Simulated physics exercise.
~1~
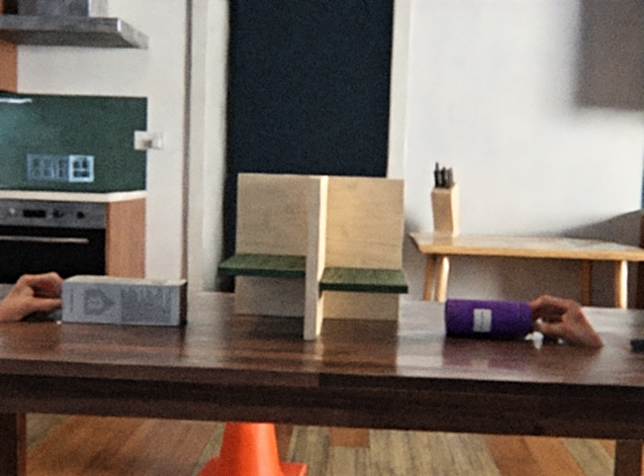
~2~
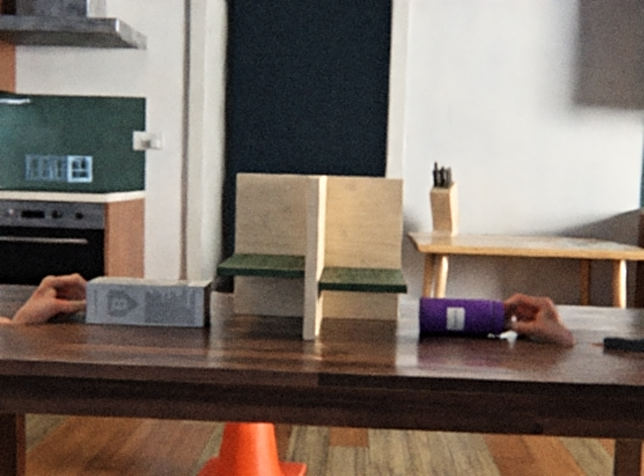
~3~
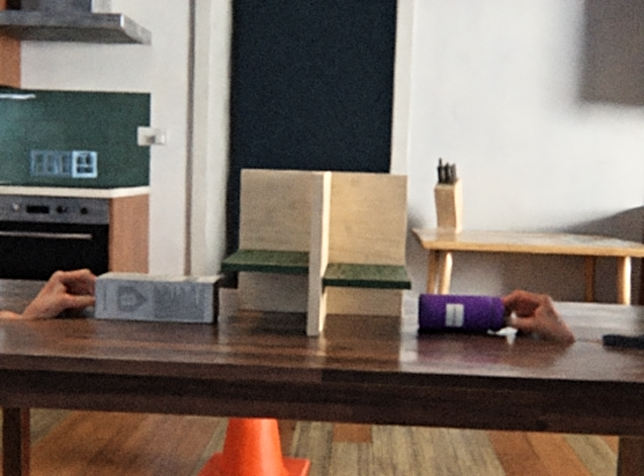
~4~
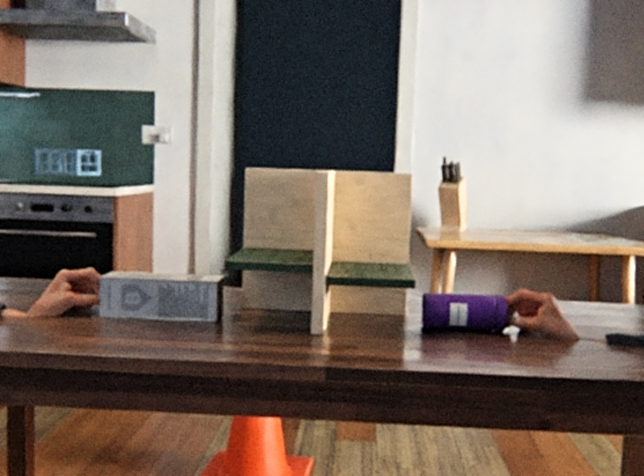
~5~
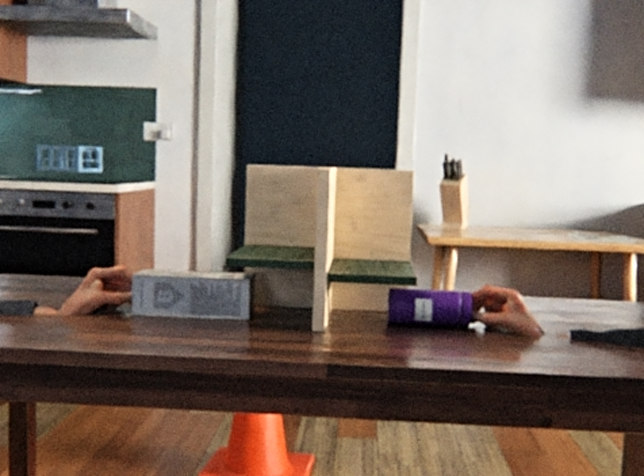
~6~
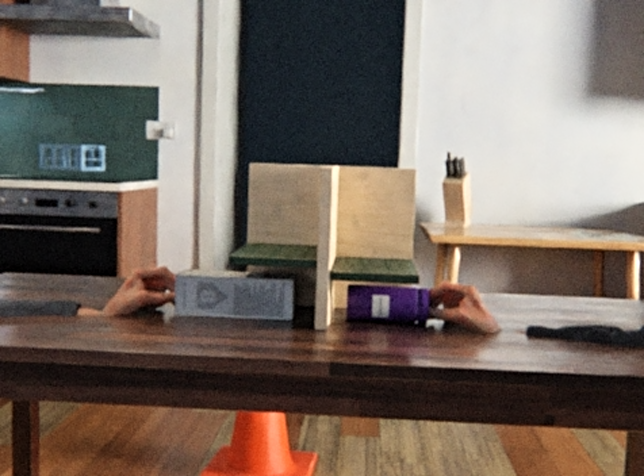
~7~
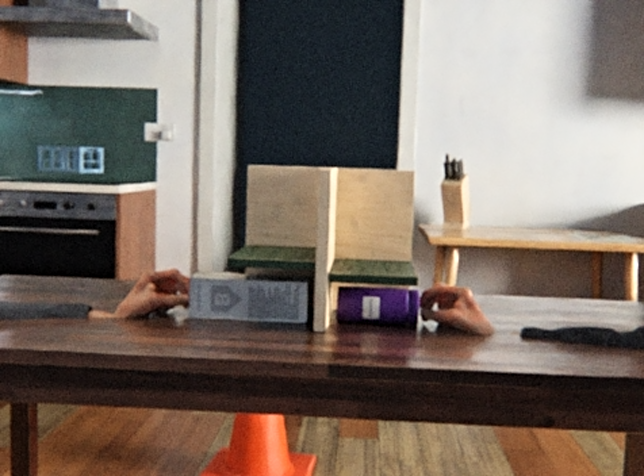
Two hands slide a purple jar and a white carton inward under a low shelf.
